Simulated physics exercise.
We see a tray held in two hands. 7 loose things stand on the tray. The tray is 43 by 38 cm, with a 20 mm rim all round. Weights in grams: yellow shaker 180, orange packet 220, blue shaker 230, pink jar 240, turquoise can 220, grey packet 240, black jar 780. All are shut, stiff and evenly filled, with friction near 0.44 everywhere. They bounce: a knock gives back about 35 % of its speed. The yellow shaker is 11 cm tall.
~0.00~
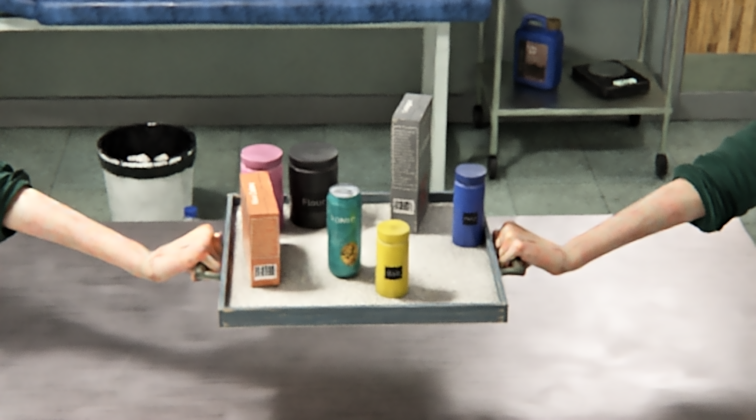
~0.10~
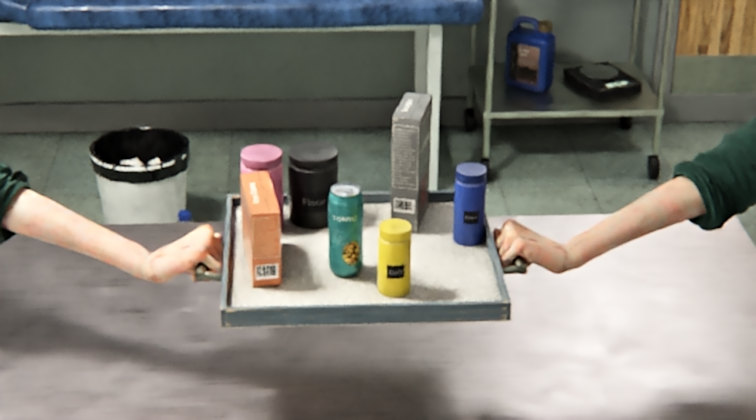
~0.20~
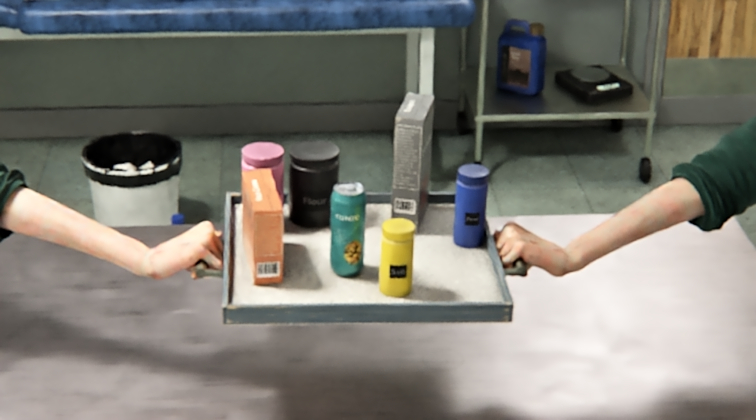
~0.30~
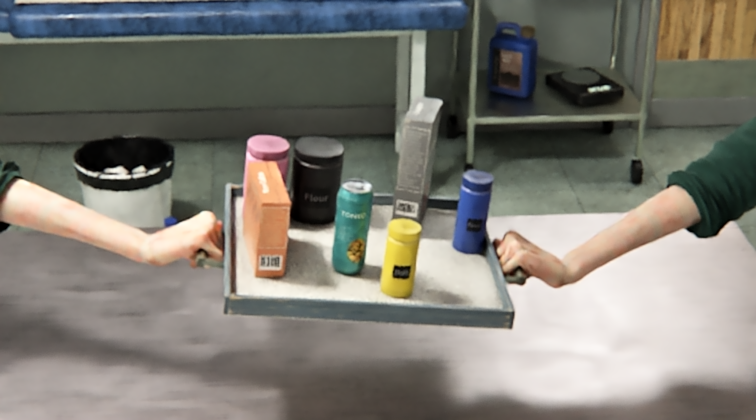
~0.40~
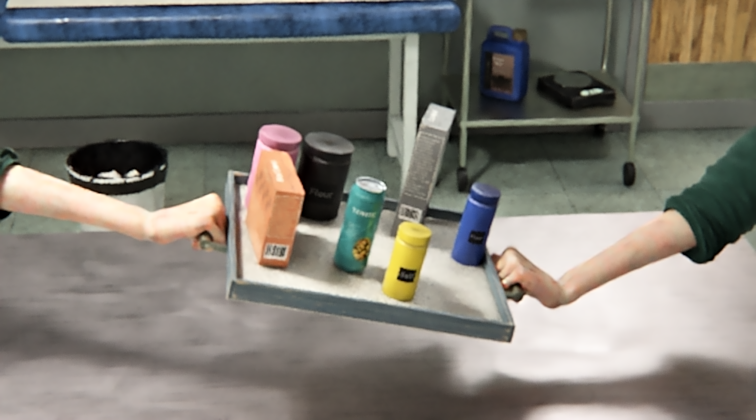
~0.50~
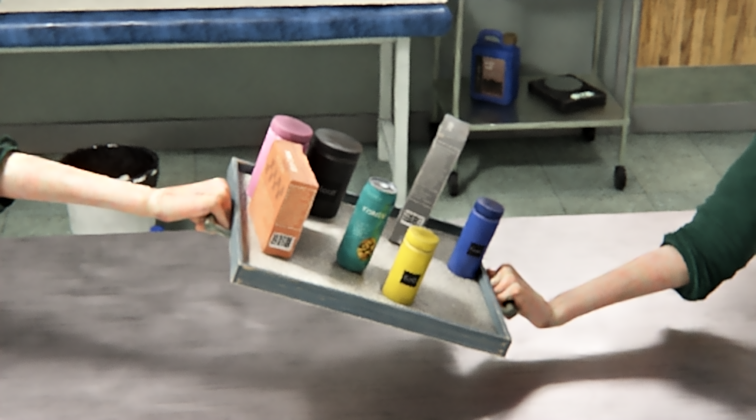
Two hands hold a tray of seven containers level, then tilt its right side downward.
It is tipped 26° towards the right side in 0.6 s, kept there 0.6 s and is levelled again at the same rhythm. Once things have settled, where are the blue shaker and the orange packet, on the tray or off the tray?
The blue shaker slides or falls off and the orange packet stays on the tray.
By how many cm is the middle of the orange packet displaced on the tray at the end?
Some 31 cm.
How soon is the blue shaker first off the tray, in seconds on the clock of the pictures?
Near 0.8 s.
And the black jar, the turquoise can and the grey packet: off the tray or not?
The black jar ends on the tray; the turquoise can ends on the tray; the grey packet finishes off the tray.
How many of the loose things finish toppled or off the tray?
In all, 5.
By 1.00 s, tilt 26°, right edge down; blue shaker and grey packet now off the tray; orange packet rocked 63° off its seat near (386, 232); turquoise can on its side.
By 1.50 s, tilt 20°, right edge down; orange packet on its side near (454, 246); turquoise can on its side; yellow shaker on its side.
When it is over (4.3 s), off the tray, blue shaker and grey packet; lying over on the tray, yellow shaker, orange packet and turquoise can; not toppled but over 5 cm from the start, pink jar and black jar. End places, in pixels of the last picture, blue shaker near (572, 358), orange packet near (449, 217).
